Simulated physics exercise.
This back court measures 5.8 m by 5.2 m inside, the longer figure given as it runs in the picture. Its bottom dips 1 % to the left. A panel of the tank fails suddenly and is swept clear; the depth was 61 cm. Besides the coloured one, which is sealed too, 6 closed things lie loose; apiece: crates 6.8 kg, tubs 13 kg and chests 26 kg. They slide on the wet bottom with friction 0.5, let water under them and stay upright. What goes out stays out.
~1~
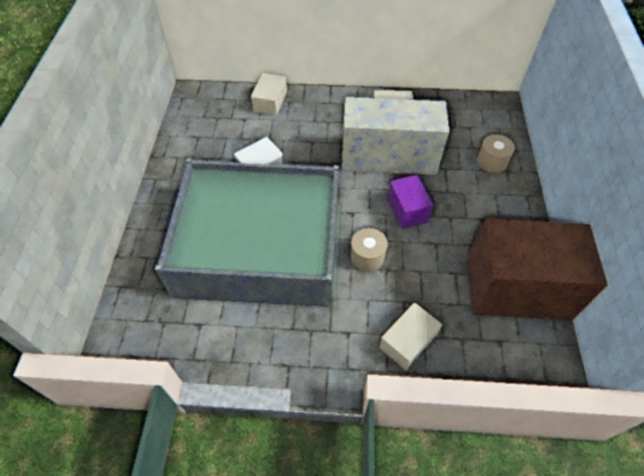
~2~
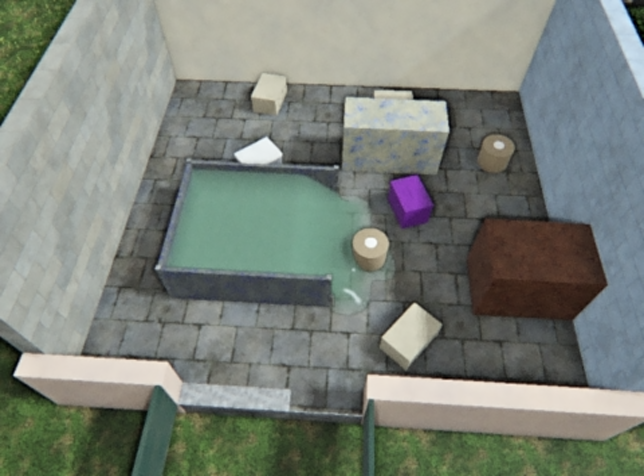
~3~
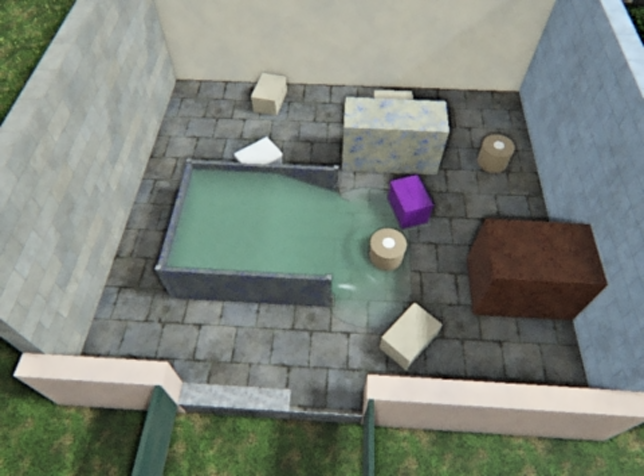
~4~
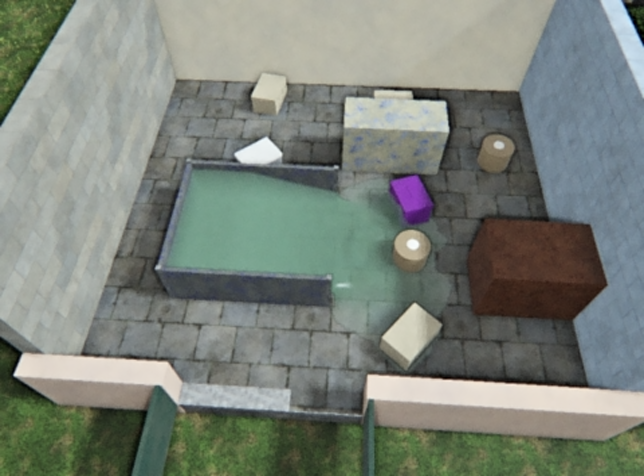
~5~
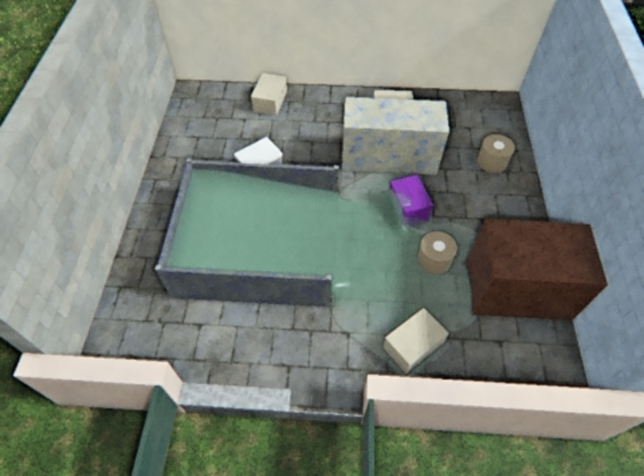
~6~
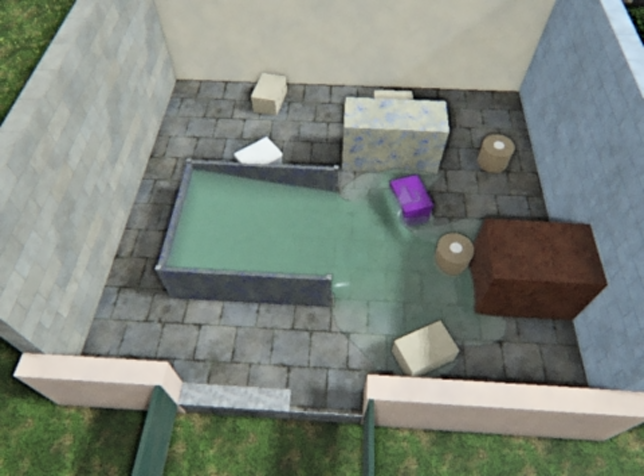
In a walled yard, water pours rightward from a tank and pushes a tub along.
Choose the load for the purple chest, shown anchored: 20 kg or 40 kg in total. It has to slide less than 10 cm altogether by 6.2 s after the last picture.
I expect that neither weight holds it.
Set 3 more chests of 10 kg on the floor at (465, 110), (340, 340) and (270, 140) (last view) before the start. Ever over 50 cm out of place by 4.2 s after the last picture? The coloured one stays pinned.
In that order: Over, past it, less.
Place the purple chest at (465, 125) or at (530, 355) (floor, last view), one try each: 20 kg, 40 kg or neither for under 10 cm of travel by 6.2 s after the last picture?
In that order: Only the larger holds; neither is enough.
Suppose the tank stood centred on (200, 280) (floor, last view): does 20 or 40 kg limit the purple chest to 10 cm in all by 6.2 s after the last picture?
In that case neither weight holds it.
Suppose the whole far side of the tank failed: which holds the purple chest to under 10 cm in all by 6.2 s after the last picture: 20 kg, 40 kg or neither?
Then the smaller load will do.
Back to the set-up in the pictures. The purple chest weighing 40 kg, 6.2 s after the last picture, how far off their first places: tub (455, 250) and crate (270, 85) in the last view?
In that order: 300 cm, 200 cm.
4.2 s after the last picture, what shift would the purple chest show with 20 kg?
Roughly 200 cm.
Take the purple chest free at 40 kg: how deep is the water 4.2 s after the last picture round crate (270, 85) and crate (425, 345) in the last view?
Roughly 4 and 5 cm.
Then, 0.6 s after the last picture the purple chest would be 147 cm from its start with 20 kg and 83 cm from its start with 40 kg; 11 cm of water round it then.
Then, 2.3 s after the last picture the purple chest would be 220 cm from its start with 20 kg and 248 cm from its start with 40 kg; 13 cm of water round it then.
Then, 4.2 s after the last picture the purple chest would be 221 cm from its start with 20 kg and 255 cm from its start with 40 kg; 15 cm of water round it then.
Then, 6.2 s after the last picture the purple chest would be 262 cm from its start with 20 kg and 247 cm from its start with 40 kg; 6 cm of water round it then.
